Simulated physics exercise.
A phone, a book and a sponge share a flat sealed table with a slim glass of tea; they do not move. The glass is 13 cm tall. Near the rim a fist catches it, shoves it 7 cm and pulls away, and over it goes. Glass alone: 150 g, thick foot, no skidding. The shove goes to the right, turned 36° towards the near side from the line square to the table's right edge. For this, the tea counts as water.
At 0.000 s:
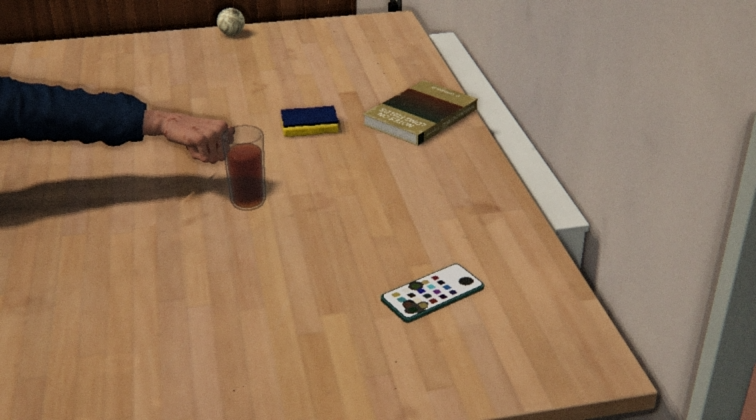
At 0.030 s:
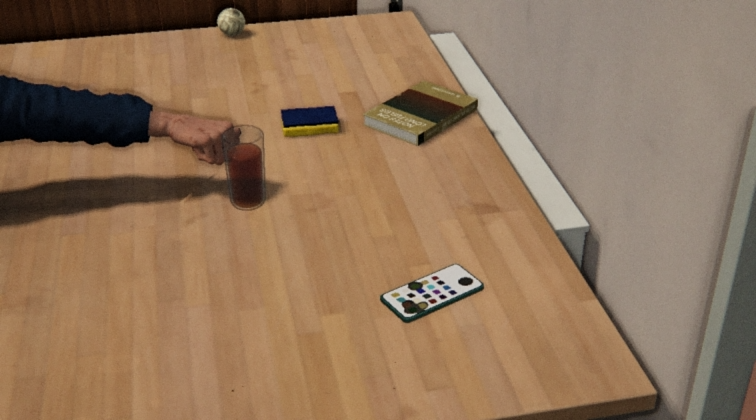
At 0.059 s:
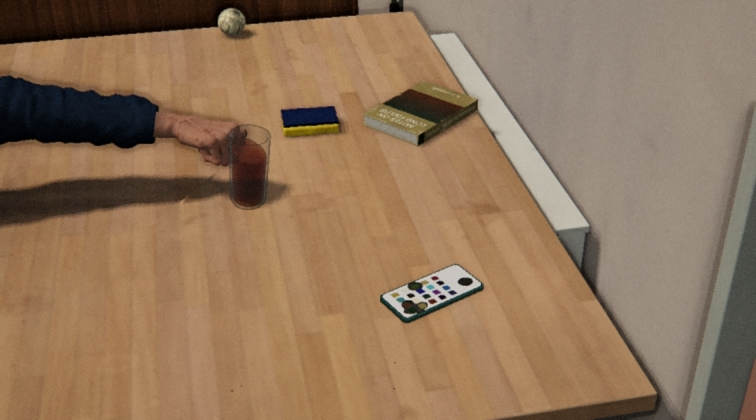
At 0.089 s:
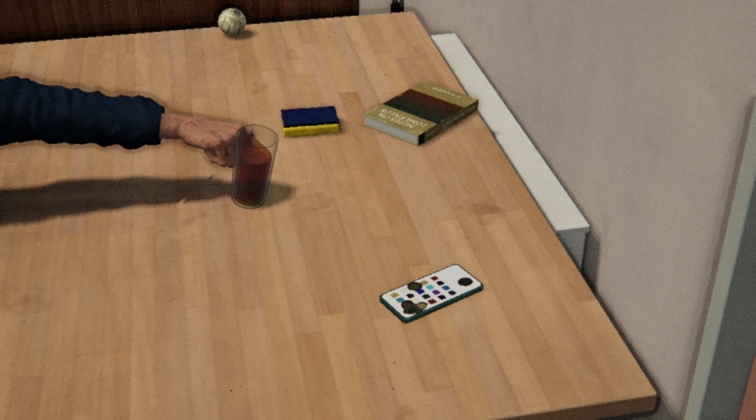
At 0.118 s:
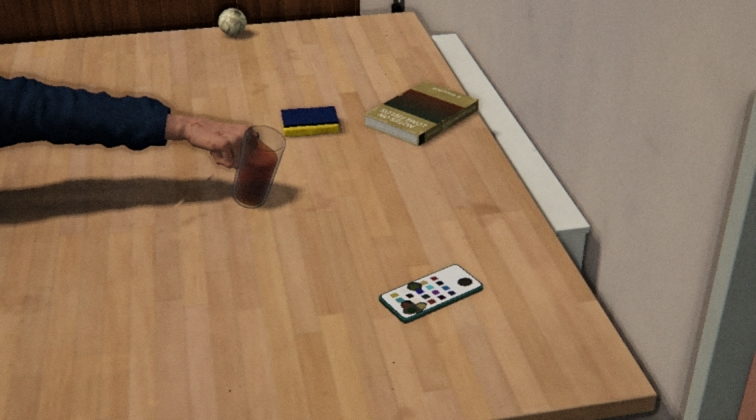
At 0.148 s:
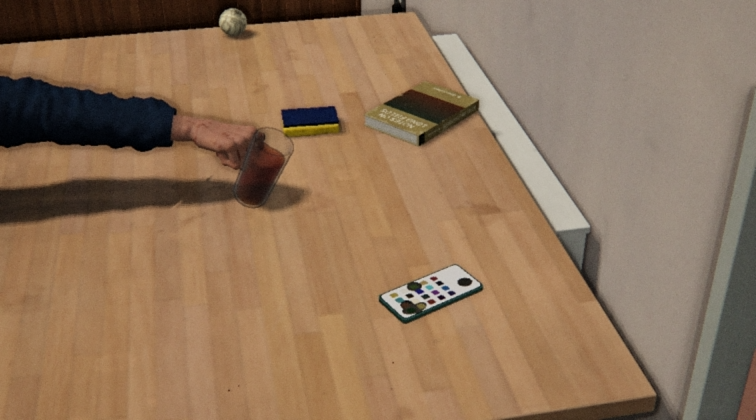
A glass of dark red liquid tilts gradually to the right as a hand in a dark blue sleeve pushes near its rim on a wooden table, while a phone, book, sponge and small ball stay still.
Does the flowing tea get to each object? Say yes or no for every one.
Phone - yes, it gets wet. Book - no, it stays dry. Sponge - no, it stays dry.
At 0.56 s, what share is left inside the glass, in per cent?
Pretty close to 36 %, I reckon.
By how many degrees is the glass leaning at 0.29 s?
It leans roughly 70° from upright.
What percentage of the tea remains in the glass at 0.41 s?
I'd go with close to 64 %.
By 0.29 s the tilt is 70° and 99 per cent is in the glass, 0 has run off the table; wet so far, nothing.
By 0.41 s the tilt is 88° and 64 per cent is in the glass, 0 has run off the table; wet so far, nothing.
By 0.56 s the tilt is 88° and 35 per cent is in the glass, 0 has run off the table; wet so far, phone.
By 0.80 s the tilt is 88° and 19 per cent is in the glass, 4 has run off the table; wet so far, phone.
At rest 6 per cent is in the glass, 25 has run off the table; wet so far, phone.
